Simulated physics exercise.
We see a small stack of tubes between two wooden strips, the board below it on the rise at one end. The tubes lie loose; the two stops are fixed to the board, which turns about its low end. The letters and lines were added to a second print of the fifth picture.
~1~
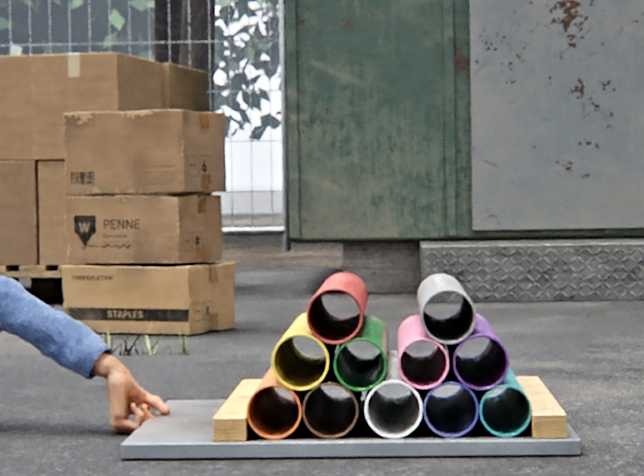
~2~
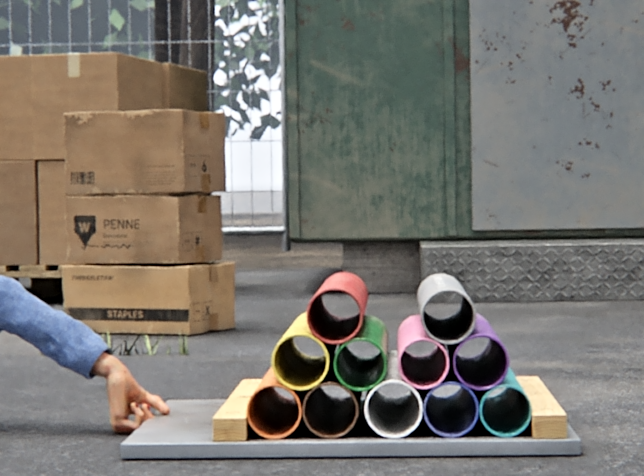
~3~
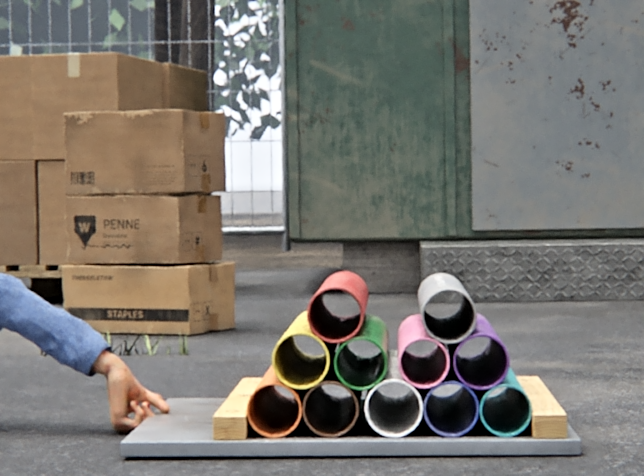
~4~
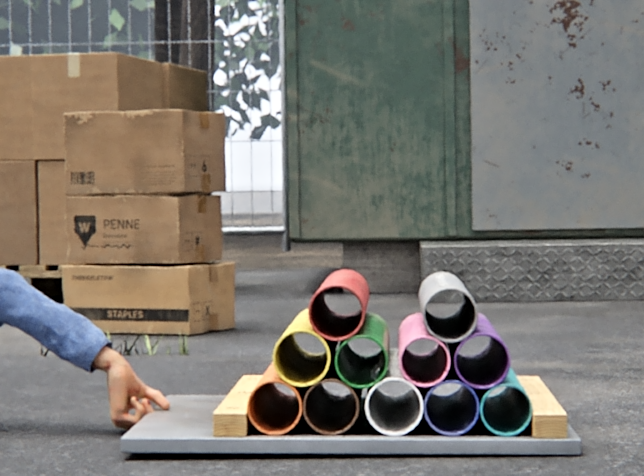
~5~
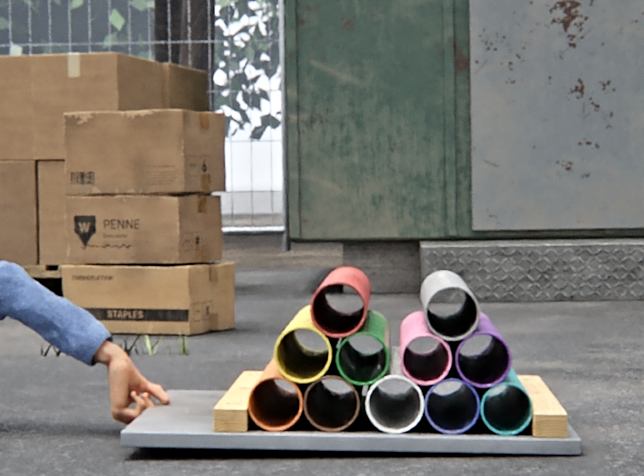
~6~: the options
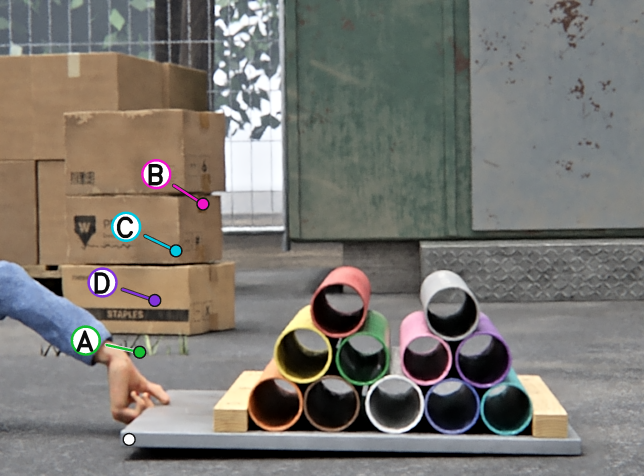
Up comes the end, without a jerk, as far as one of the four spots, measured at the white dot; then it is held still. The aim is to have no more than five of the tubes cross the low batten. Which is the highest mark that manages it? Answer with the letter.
No higher than C.
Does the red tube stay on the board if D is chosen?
Yes.
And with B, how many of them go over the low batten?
It comes to six.
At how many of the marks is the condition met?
Three of them.
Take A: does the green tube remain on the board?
Yes.
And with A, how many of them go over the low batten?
With A, none.
On the marked copy, A at (139, 352); B at (203, 204); C at (176, 251); D at (155, 301); the white dot at (129, 439).
Taking C. A third of the way, board at 16°.
Two thirds of the way, board at 27°.
When it is over, board at 27°, three over the low batten (purple, grey, red).
As for the rest, A none over the low batten; B six over the low batten; D none over the low batten.
